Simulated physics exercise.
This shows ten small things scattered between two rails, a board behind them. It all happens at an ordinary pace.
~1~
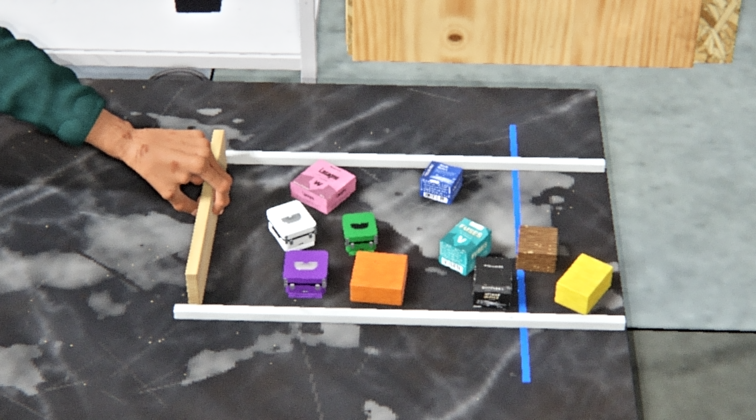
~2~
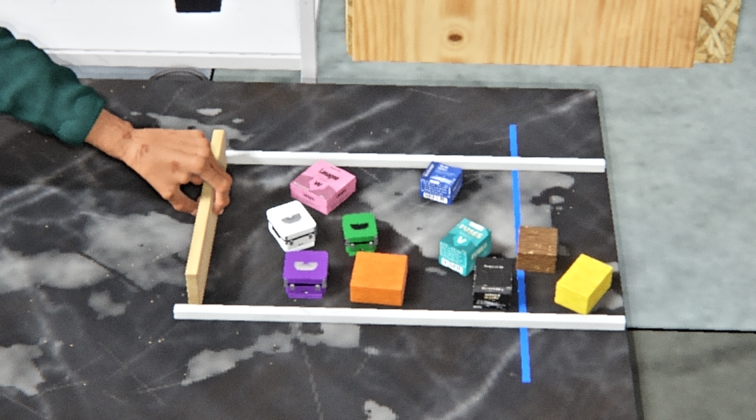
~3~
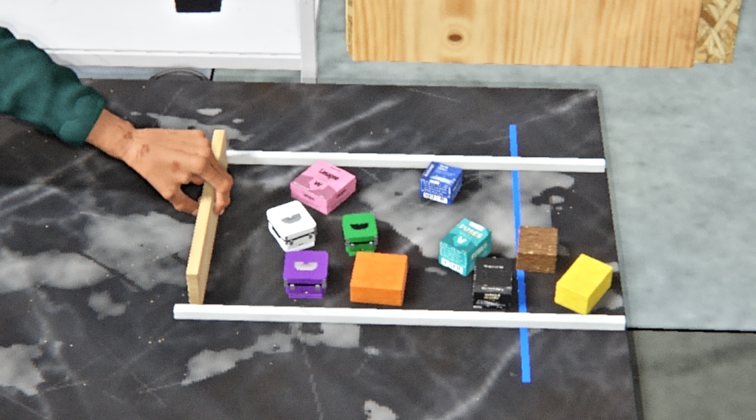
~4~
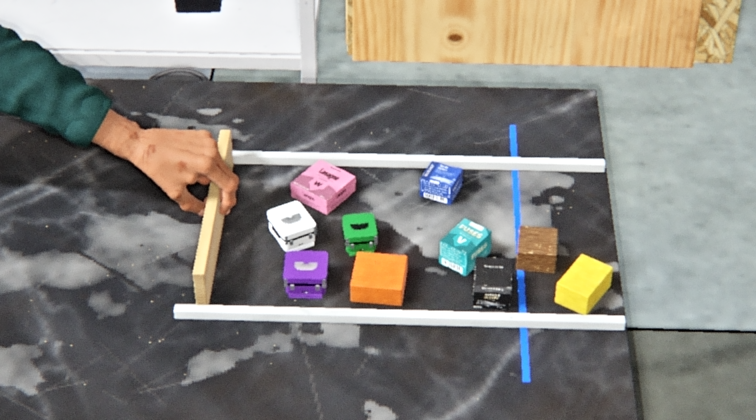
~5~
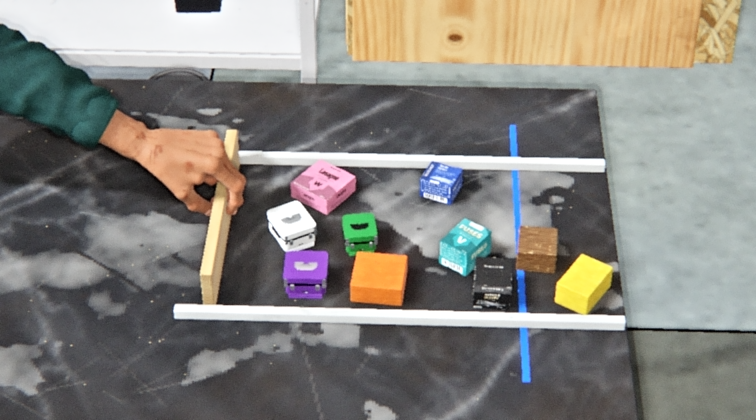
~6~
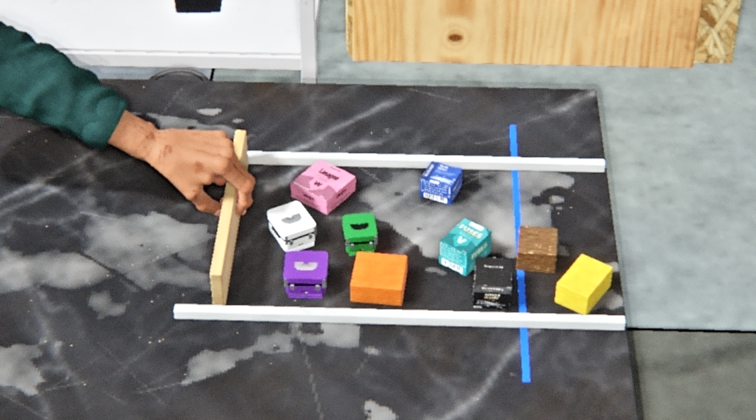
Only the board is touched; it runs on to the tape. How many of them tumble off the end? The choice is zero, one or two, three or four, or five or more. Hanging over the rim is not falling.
Outcome: The number that fall off is three or four.
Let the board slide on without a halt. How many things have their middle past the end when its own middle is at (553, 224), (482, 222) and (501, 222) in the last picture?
The counts: 6, 1 and 2.
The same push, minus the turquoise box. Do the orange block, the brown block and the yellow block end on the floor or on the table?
The orange block remains up; the brown block remains up; the yellow block goes over.
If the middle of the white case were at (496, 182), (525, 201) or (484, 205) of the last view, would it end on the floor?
In turn it is lost; holds on; holds on.
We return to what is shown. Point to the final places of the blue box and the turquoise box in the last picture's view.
About (579, 182), and the other about (604, 245).
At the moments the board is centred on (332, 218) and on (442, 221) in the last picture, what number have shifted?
First 5, then 10.
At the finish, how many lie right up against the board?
That makes 3.
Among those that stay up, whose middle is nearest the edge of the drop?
The turquoise box ends nearest.
Early on, none off yet; yellow block at rest near (584, 285); brown block at rest near (537, 249); black box at rest near (493, 284).
Finally, the number that fall off is three or four; lost, black box, brown block and yellow block.
